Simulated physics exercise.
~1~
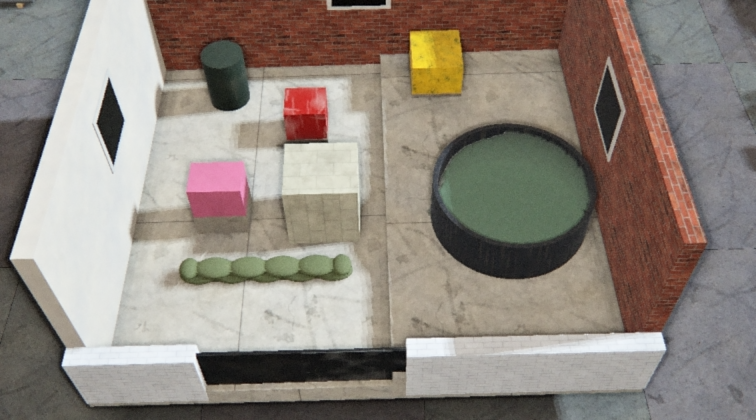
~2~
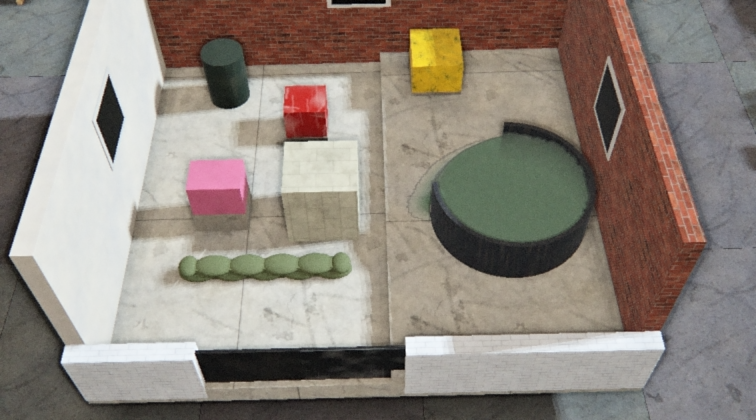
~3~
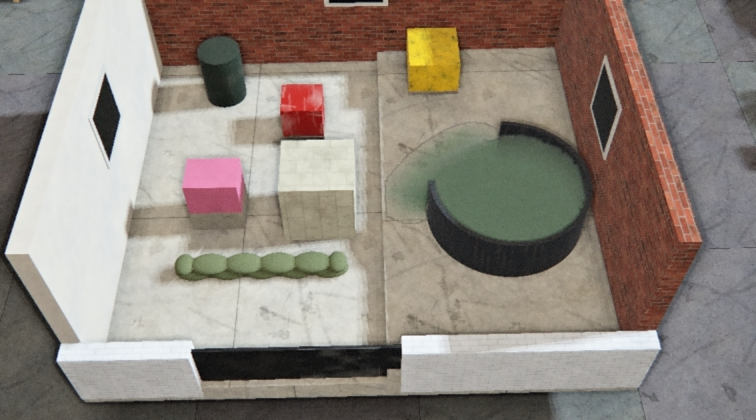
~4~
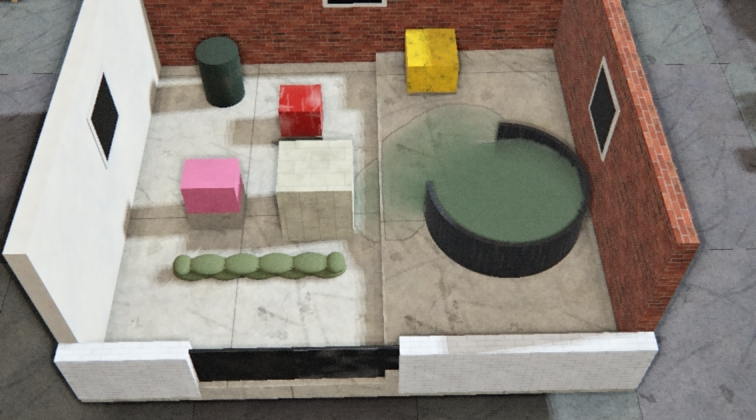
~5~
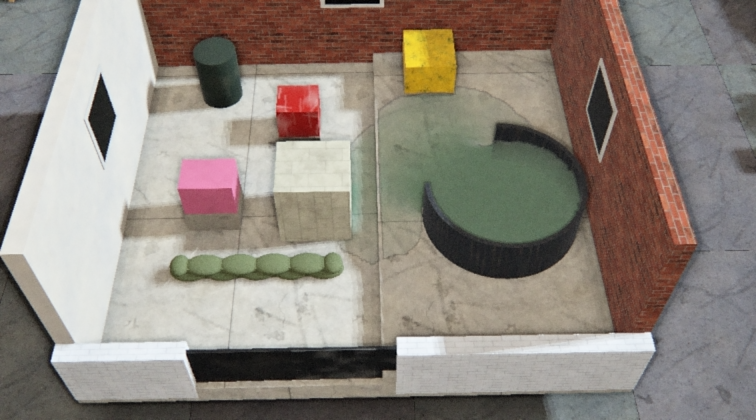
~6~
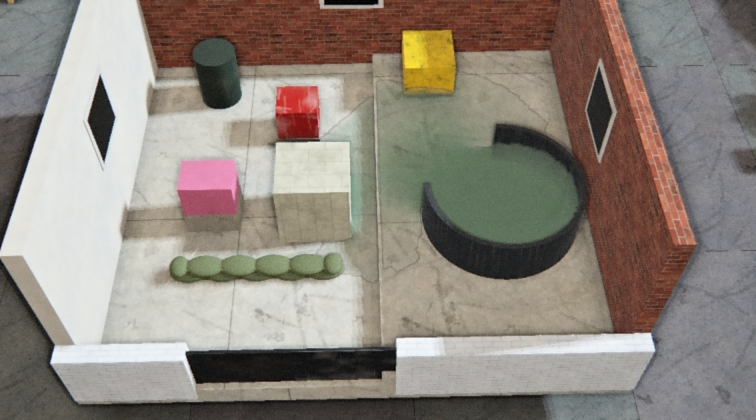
In a stepped court walled in white and red brick, a round dark-rimmed pool of green water sits still near coloured blocks. A gap opens in the rim's upper left, and water pours out, spreading leftward in a thin sheet across the paving until it reaches the pale block.
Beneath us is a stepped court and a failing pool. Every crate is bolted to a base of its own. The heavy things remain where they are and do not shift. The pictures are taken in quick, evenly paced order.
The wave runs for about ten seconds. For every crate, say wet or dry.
Red crate - wet; pink crate - dry; yellow crate - wet.
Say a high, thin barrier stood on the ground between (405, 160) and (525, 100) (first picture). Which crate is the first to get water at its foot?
First to be reached: The red-painted one.
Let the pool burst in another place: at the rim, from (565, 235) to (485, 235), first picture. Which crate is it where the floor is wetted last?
That would be the red-painted one.
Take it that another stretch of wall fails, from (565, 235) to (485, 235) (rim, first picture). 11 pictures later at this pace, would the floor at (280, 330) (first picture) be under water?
Result for the point: Drenched.
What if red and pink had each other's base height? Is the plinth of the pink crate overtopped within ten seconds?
The pink crate gets flooded.
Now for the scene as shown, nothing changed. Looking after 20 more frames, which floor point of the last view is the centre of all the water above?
Point: (341, 155).
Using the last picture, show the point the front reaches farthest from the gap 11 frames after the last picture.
Look around (158, 72).
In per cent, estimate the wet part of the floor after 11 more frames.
50 %.
A moment on, water covers 30 % of the floor; the red crate water round its plinth, the pink crate not reached, the yellow crate water round its plinth.
Next, water covers 50 % of the floor; the red crate water round its plinth, the pink crate water round its plinth, the yellow crate water round its plinth.
Then, water covers 65 % of the floor; the red crate water round its plinth, the pink crate water round its plinth, the yellow crate water round its plinth.
Later, water covers 80 % of the floor; the red crate water round its plinth, the pink crate water round its plinth, the yellow crate water round its plinth.
In the end, water covers 80 % of the floor; the red crate was topped, the pink crate stayed above the water, the yellow crate was topped.
